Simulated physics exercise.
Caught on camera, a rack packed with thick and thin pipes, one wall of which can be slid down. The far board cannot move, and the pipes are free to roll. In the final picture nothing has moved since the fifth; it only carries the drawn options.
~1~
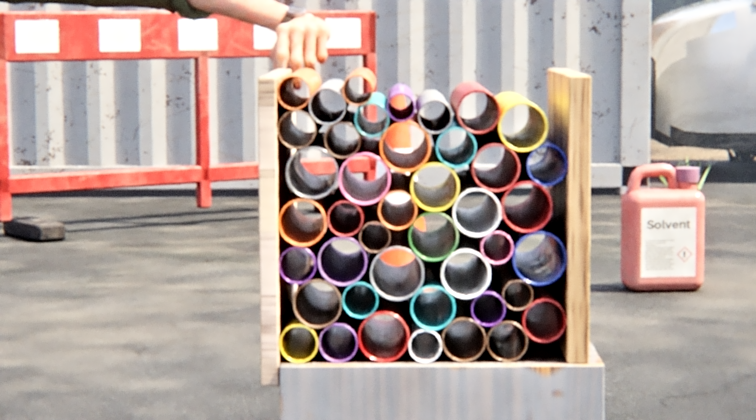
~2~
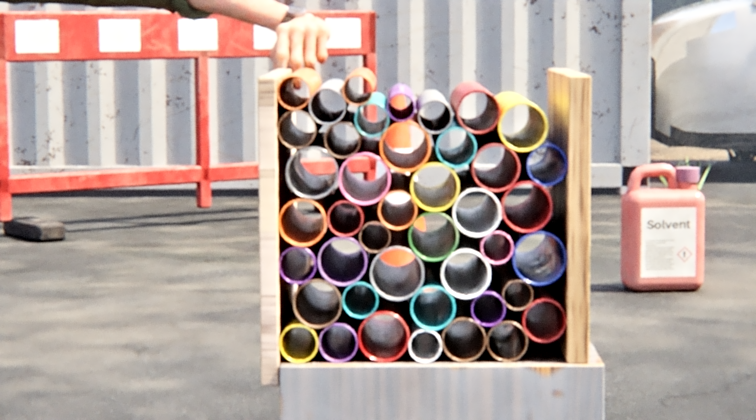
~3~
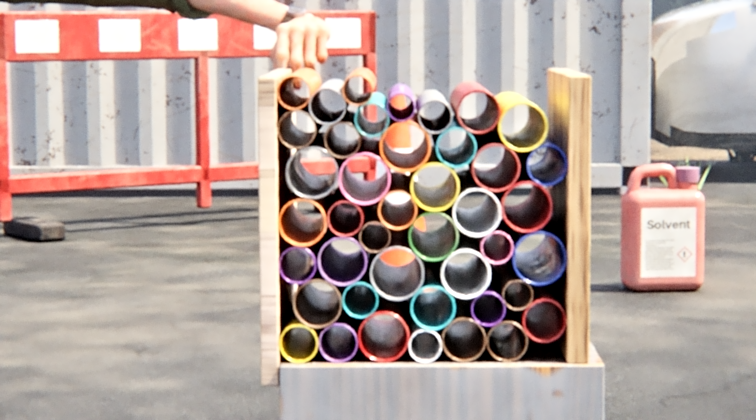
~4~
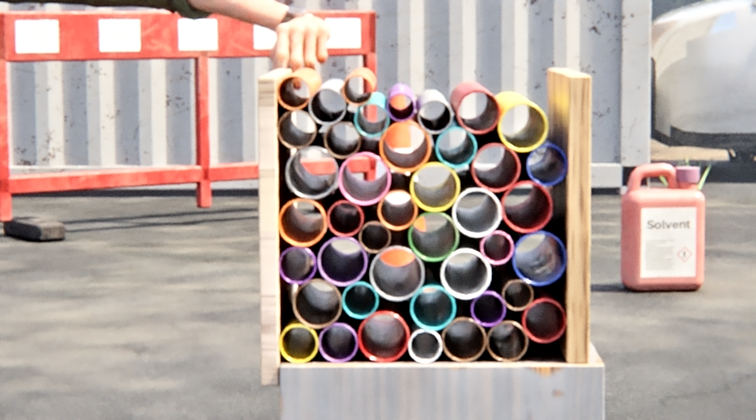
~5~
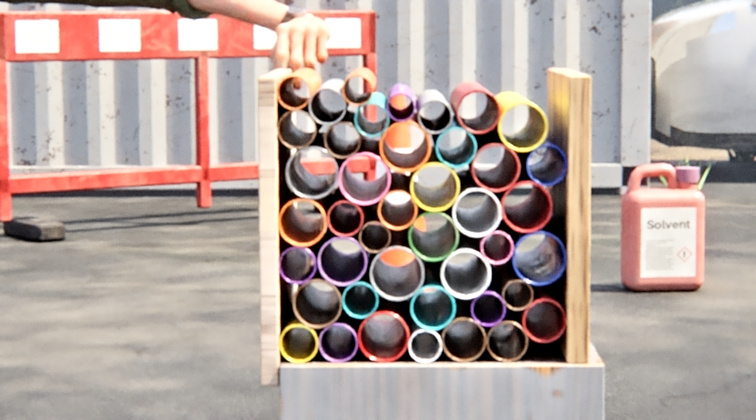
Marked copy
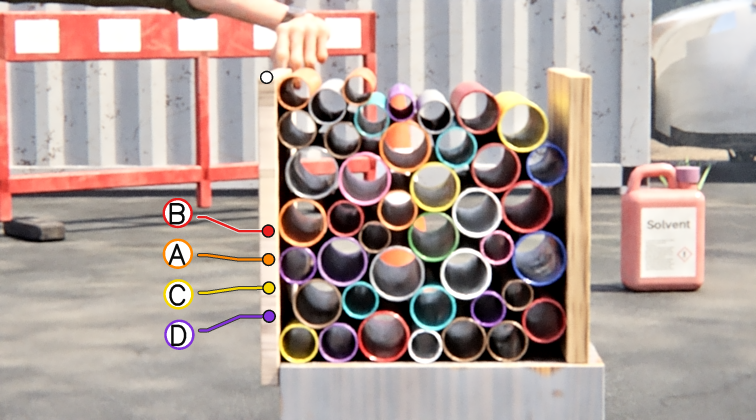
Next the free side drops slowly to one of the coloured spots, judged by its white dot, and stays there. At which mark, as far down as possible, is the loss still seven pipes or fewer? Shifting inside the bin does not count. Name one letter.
The last mark within the limit is B.
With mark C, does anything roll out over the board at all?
Yes.
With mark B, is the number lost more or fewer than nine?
Fewer than nine.
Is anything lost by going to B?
At B: Yes.
On the marked copy, A at (268, 260); B at (268, 231); C at (269, 288); D at (269, 316); the white dot at (266, 77).
With B. Early on, top of the board (277, 145).
Further on, top of the board (278, 223).
At the end, top of the board (278, 230), six out over the board.
As for the rest, A more than seven out over the board; C more than seven out over the board; D more than seven out over the board.
